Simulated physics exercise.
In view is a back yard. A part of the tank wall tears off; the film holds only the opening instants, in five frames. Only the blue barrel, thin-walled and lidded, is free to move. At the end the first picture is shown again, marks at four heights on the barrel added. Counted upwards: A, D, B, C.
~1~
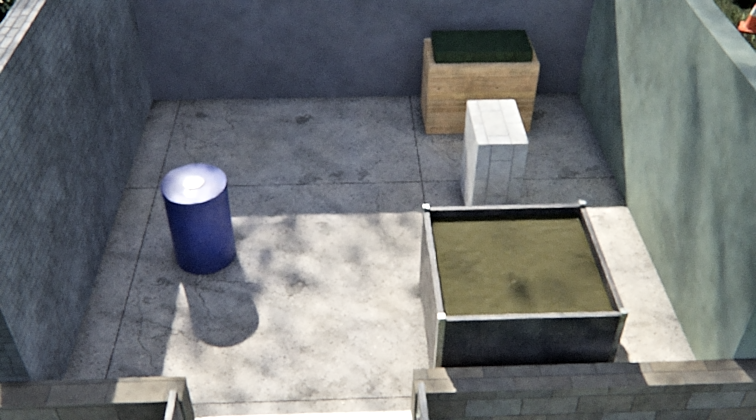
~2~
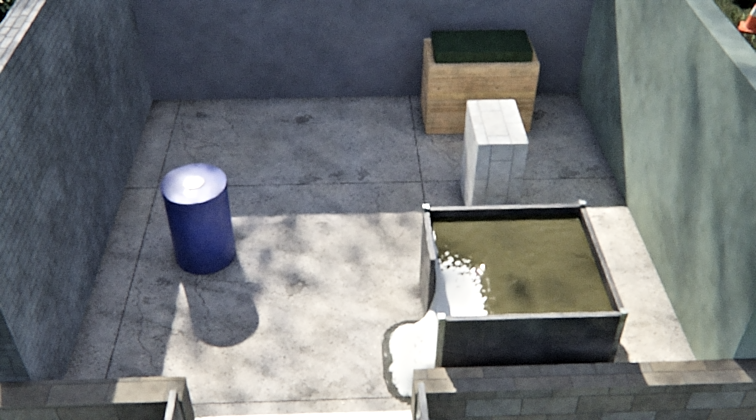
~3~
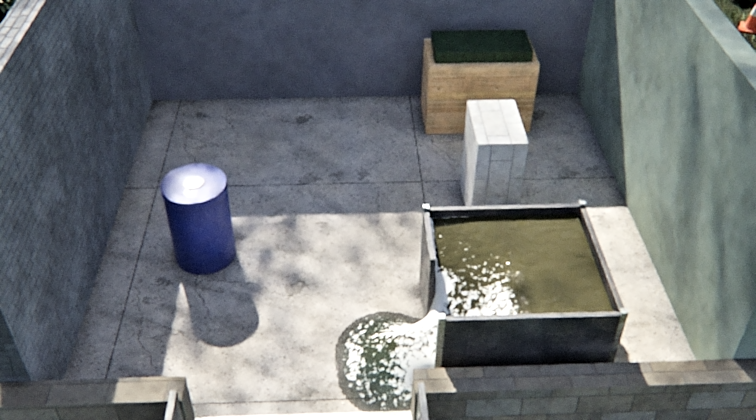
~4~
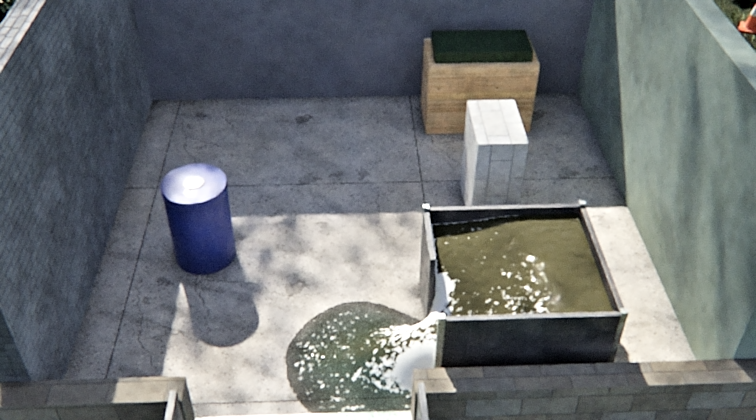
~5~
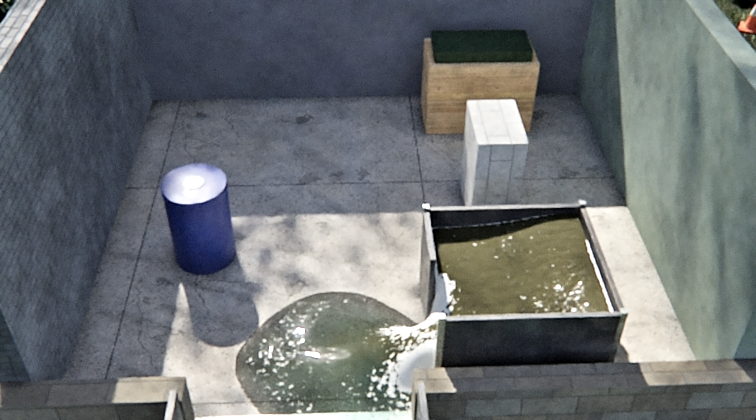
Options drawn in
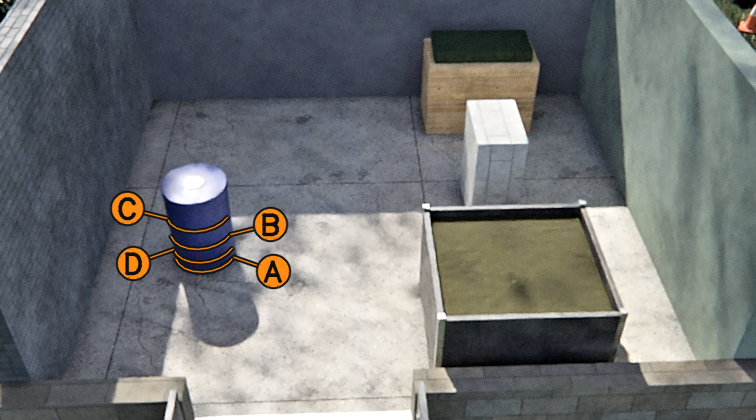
Murky water poured out of the left side of a big square tank in a walled back yard and spread leftward across the paving in a widening puddle, while the blue barrel stood still.
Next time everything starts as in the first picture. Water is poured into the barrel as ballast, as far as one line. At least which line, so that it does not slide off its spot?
The answer is line D.
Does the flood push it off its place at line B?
No, not at all.
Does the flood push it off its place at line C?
No, not at all.
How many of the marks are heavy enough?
Three of the four.
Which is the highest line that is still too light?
A.
In orange, A at (202, 272); B at (198, 249); C at (194, 231); D at (200, 262); from the bottom up A, D, B, C.
If A is chosen, it is pushed about 3 times its own width away.
If B is chosen, it does not move.
If C is chosen, it does not move.
If D is chosen, it does not move.
